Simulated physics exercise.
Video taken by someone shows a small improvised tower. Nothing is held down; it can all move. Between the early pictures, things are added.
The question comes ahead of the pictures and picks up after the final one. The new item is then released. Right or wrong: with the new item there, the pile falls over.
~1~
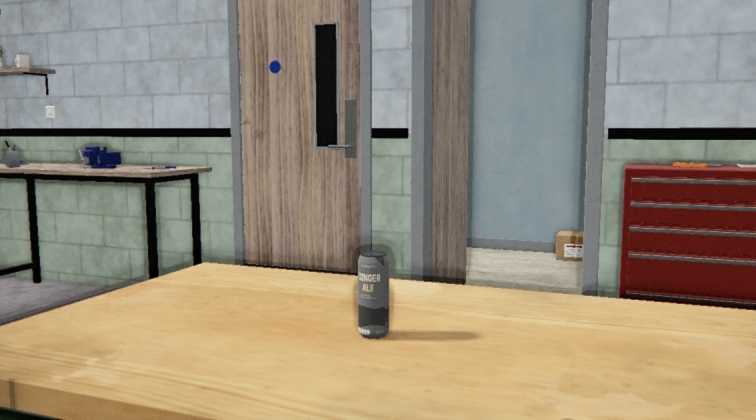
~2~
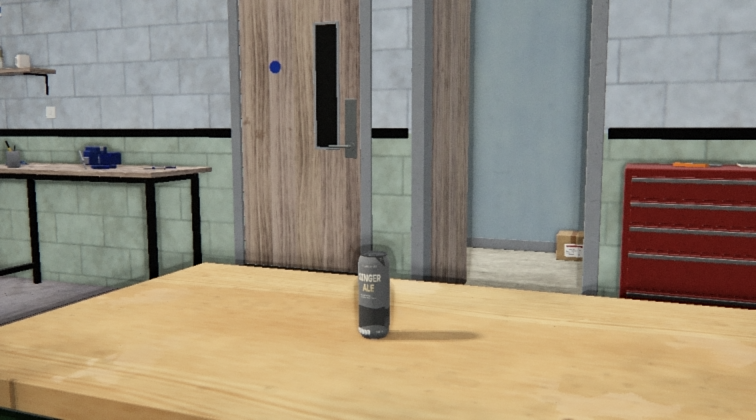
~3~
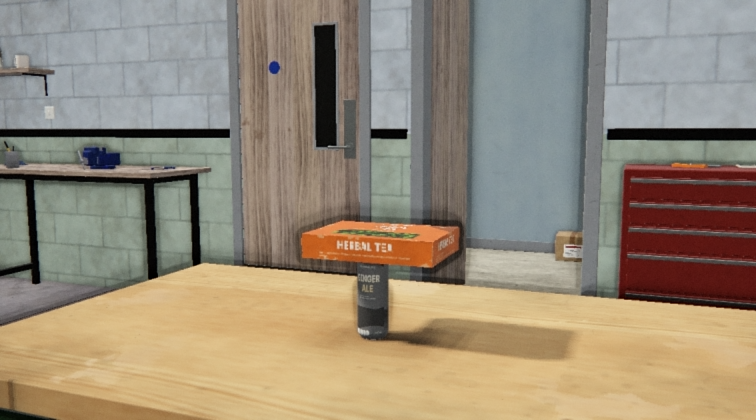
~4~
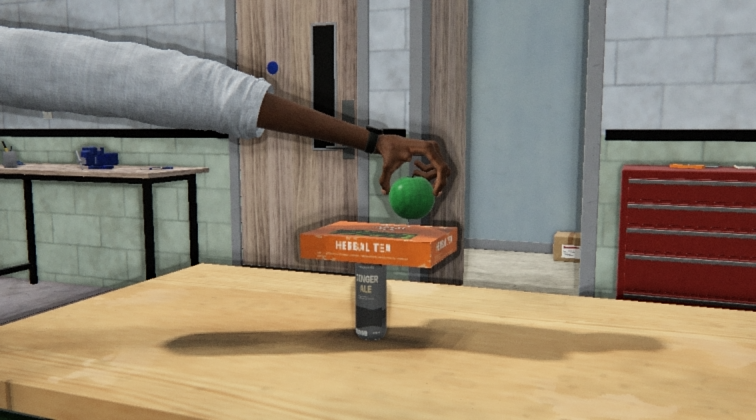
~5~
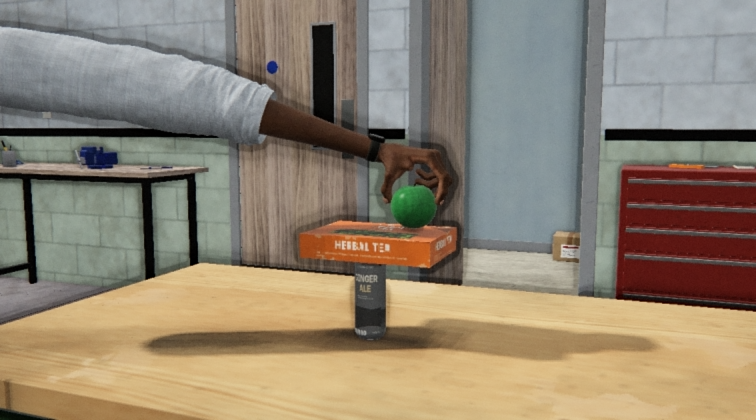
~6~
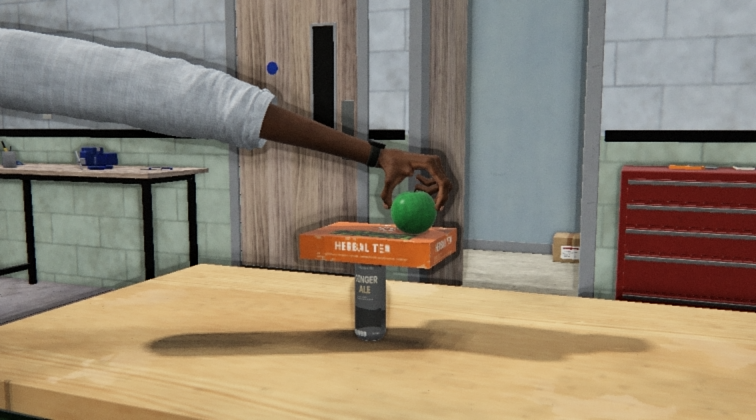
Right, it falls over.
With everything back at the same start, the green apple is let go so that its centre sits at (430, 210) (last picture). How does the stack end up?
What happens next is that it goes down.
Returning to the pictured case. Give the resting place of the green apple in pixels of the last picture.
Around (446, 332).
Then, 0.30 s later than the last frame, green apple now fallen; orange packet tilted by 58°.
Then, 0.40 s later than the last frame, orange packet now fallen.
Then, 0.50 s later than the last frame, things are still on the move.
Then, 0.60 s later than the last frame, as before.
When it is over, fallen, orange packet and green apple; grey can as before. End places, in pixels of the last picture, green apple near (446, 332). The stack gives way.
